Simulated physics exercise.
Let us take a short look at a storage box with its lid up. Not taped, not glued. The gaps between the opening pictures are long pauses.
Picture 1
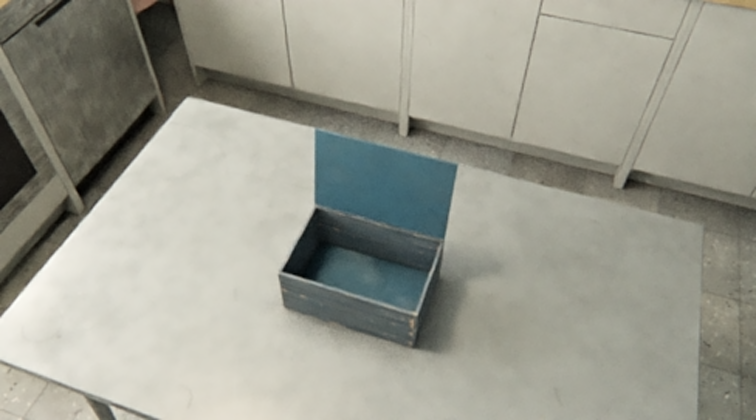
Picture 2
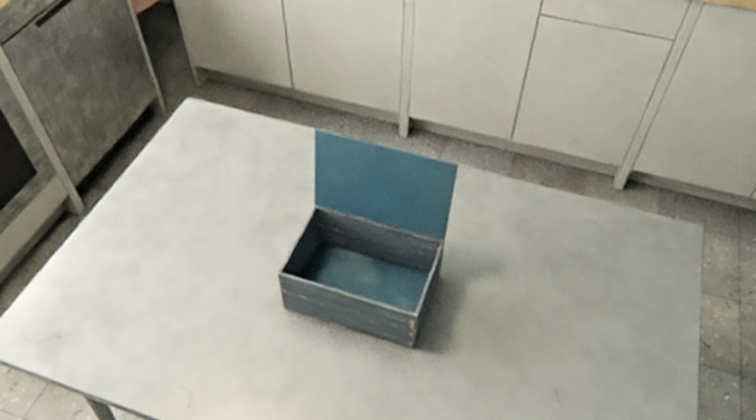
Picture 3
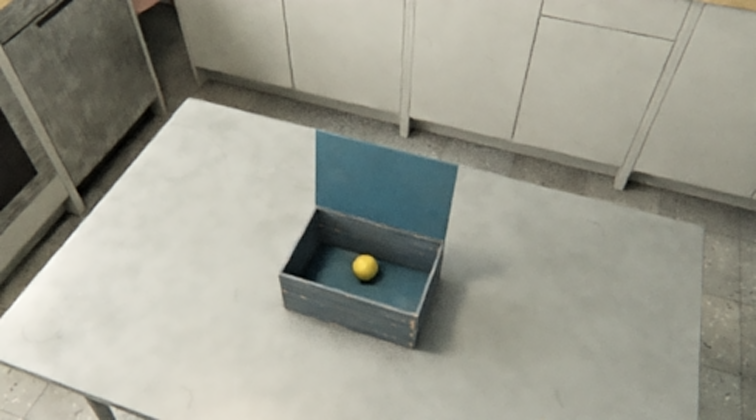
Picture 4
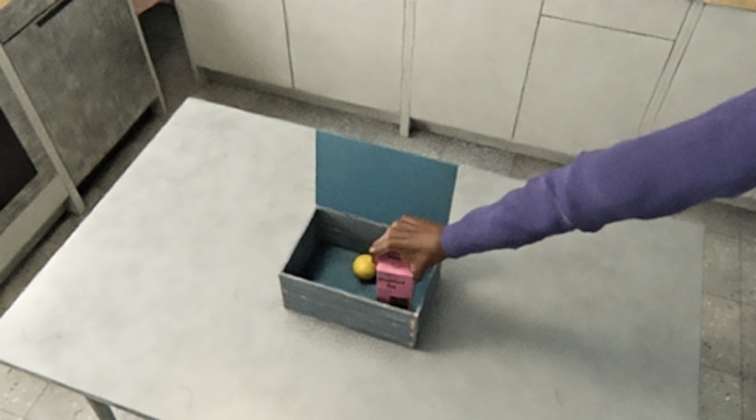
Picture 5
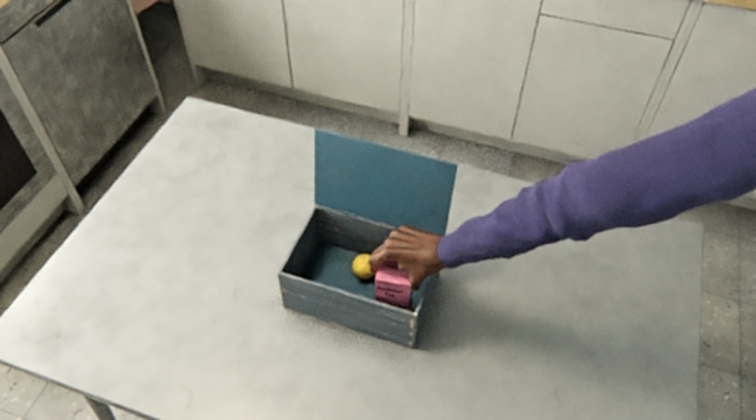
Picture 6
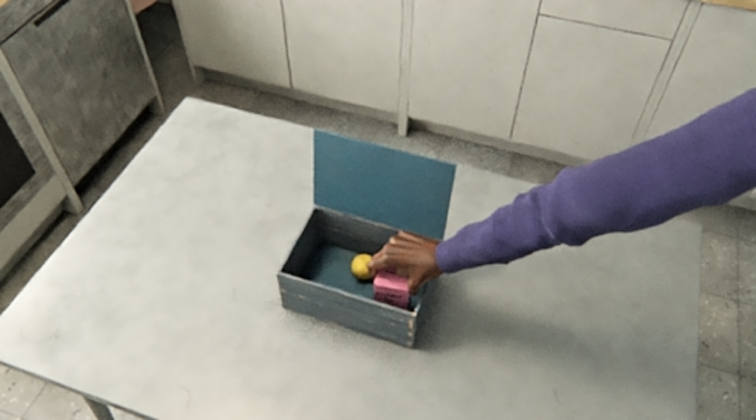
In the video, an open blue box sits empty on a table, then a yellow lemon appears inside it. A hand in a purple sleeve, reaching from the right, lowers a pink carton into the box beside the lemon.
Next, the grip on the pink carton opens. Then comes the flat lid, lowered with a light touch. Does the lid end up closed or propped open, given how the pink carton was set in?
I predict the lid will sit proud.
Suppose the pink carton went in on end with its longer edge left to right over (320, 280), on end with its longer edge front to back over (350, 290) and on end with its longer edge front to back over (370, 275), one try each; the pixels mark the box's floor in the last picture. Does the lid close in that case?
The lid stays partly open the first time, goes all the way down the second time and goes all the way down the third time.
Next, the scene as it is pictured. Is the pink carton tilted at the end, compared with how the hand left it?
In the end, the pink carton keeps its orientation.
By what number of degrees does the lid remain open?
Angle: About 12°.
Then, 1.40 s later than the last frame, lid 72° above the rim.
Then, 1.80 s later than the last frame, lid 41° above the rim.
When it is over, lid 11° above the rim; both as before. End places, in pixels of the last picture, pink carton near (393, 297).
